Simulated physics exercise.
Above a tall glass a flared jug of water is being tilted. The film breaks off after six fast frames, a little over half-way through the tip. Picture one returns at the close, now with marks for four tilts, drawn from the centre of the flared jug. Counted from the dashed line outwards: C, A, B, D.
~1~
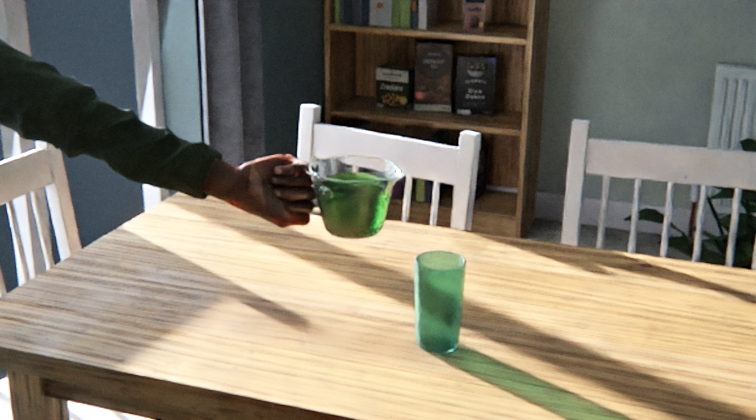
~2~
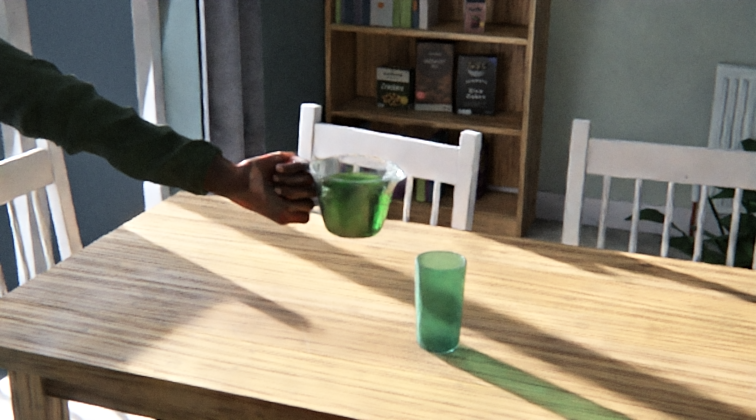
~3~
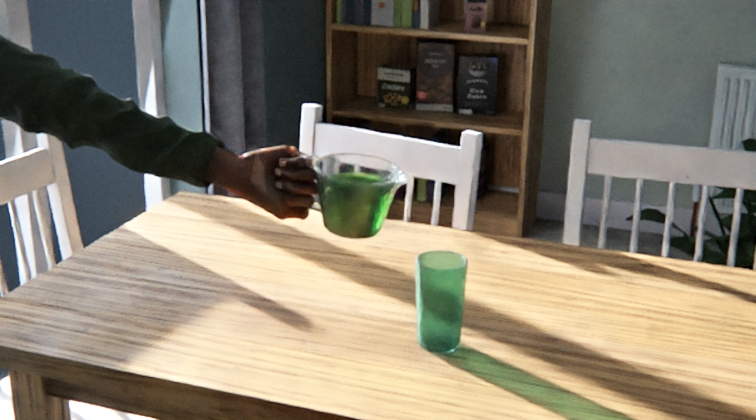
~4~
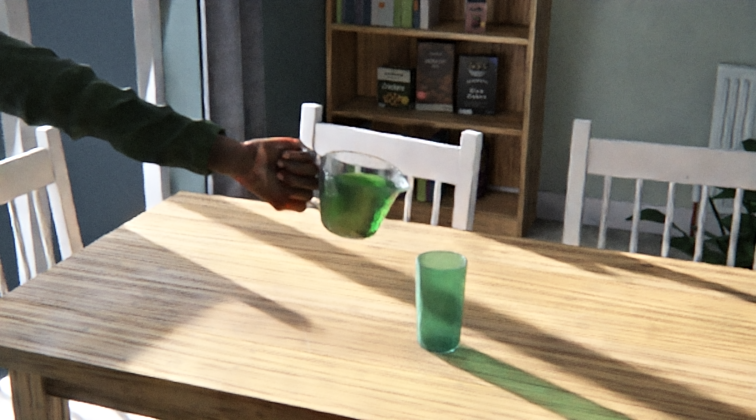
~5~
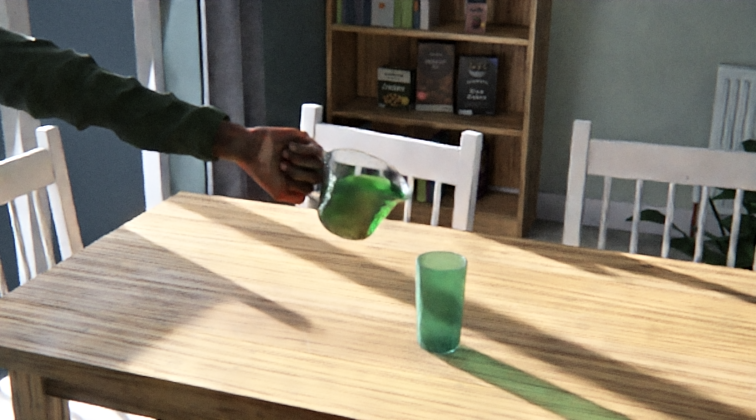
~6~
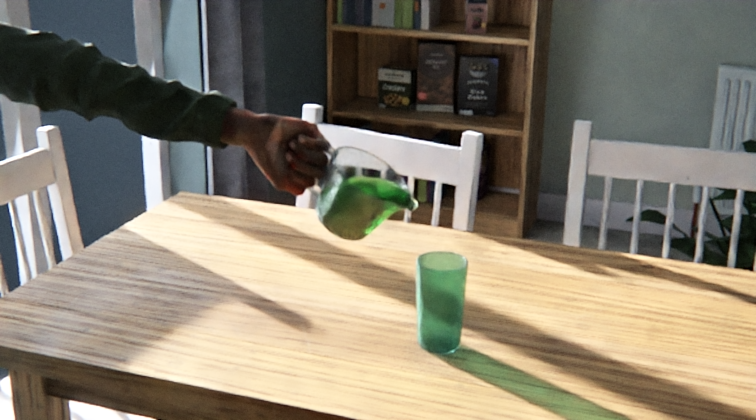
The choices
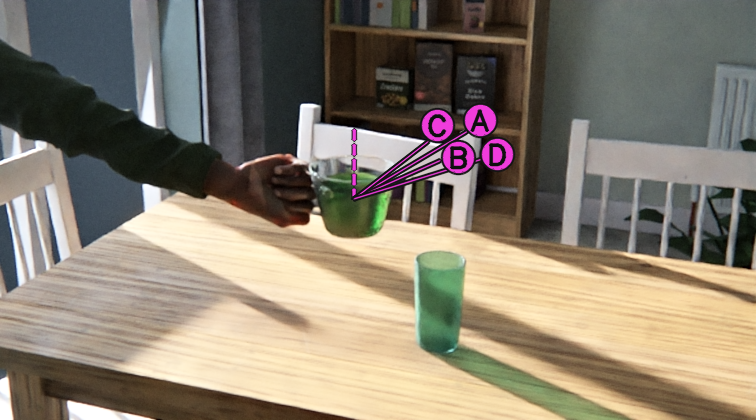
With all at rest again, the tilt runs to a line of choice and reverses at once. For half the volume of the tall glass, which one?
Go for C.
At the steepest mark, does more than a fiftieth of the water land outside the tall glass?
Yes.
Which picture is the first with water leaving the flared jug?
In picture 6.
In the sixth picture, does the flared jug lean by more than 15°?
Yes, it does.
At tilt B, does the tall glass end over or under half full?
Over half.
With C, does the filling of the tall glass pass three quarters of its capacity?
No, less.
On the marked copy, A at (467, 131); B at (440, 160); C at (427, 141); D at (480, 159).
Choosing A, the tall glass ends with about 63 % of what it can hold; 3 % of the water is spilt.
Choosing B, the tall glass ends with about 72 % of what it can hold; 8 % of the water is spilt.
Choosing C, the tall glass ends with about 50 % of what it can hold.
Choosing D, the tall glass ends with about 68 % of what it can hold; 21 % of the water is spilt.
